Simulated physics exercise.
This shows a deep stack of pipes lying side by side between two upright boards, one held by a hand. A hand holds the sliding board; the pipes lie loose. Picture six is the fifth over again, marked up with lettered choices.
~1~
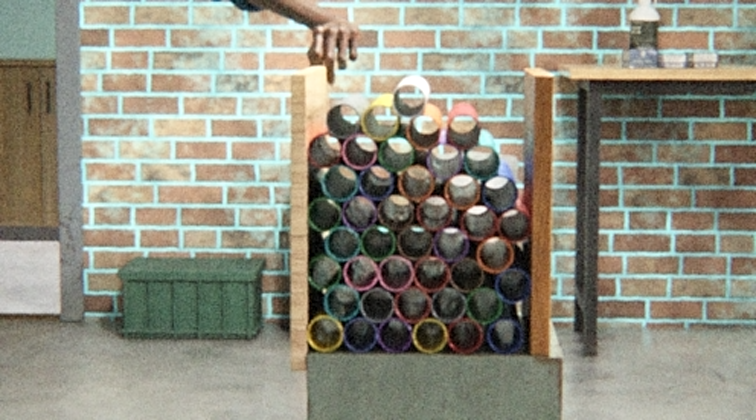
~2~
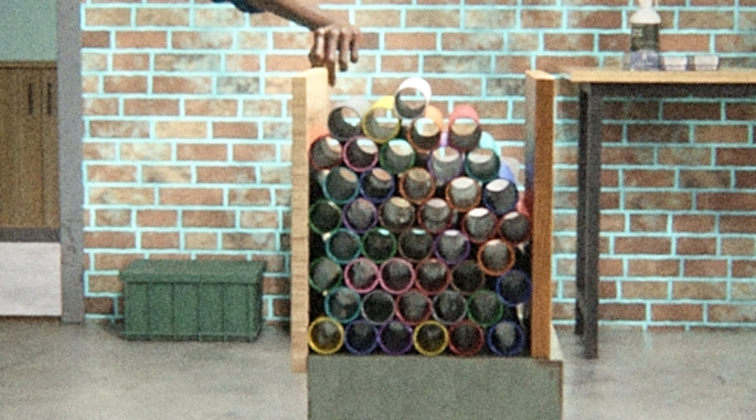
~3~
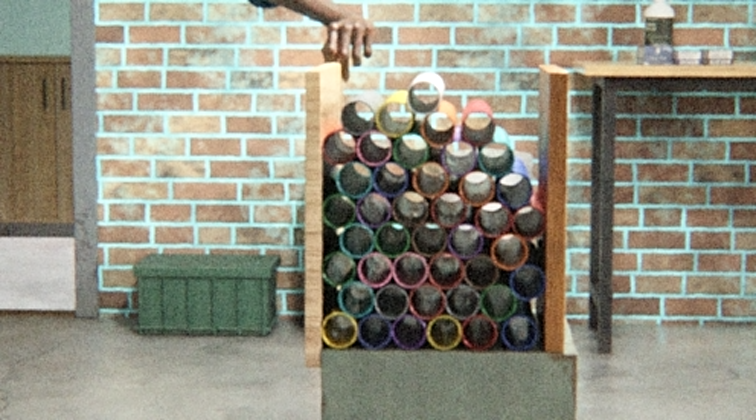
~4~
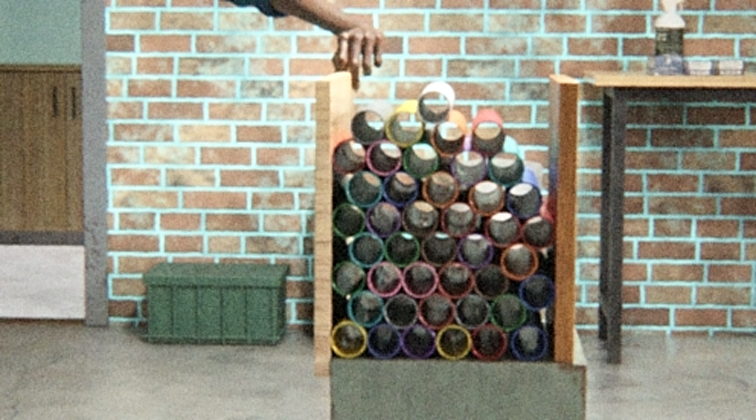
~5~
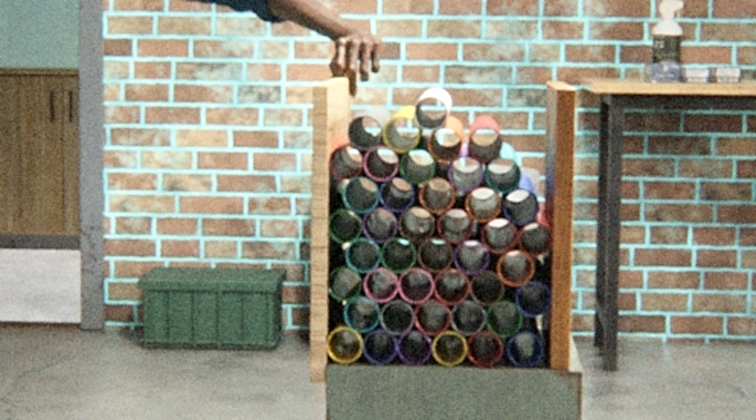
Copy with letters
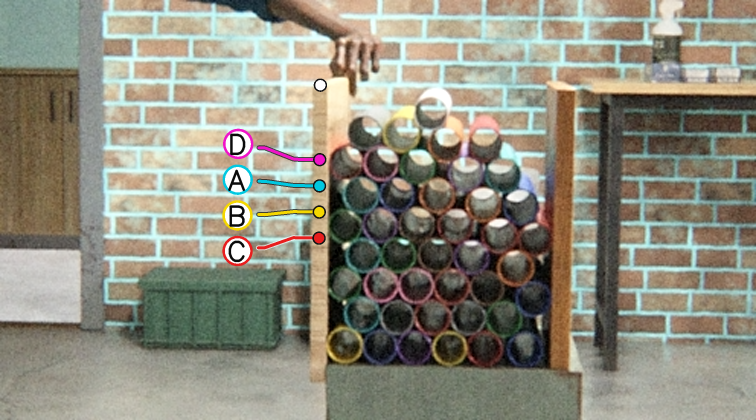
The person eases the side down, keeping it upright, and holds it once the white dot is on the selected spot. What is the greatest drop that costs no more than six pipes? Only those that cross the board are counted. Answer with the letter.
The last mark within the limit is C.
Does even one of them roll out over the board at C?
Yes.
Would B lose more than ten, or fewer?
Fewer than ten.
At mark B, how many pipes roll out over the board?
With B, two.
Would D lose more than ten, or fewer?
Fewer than ten.
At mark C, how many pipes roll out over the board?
At C the number is two.
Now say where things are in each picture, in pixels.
In the first frame, a red pipe (431, 274); a turquoise pipe (343, 244); a brown pipe (396, 212).
In the second frame, a brown pipe (397, 215); a blue pipe (377, 184).
In the third frame, a turquoise pipe (355, 180); an orange pipe (438, 129).
In the fourth frame, side board (336, 213); a yellow pipe (349, 340).
In the fifth frame, a blue pipe (525, 349); a turquoise pipe (362, 314); a red pipe (451, 286).
On the marked copy, A at (319, 186); B at (319, 212); C at (319, 238); D at (320, 160); the white dot at (320, 85).
Following C. Soon after the start, top of the board (329, 153).
Later, top of the board (328, 228).
In the end, top of the board (328, 237), two out over the board.
As for the rest, A none out over the board; B two out over the board; D none out over the board.
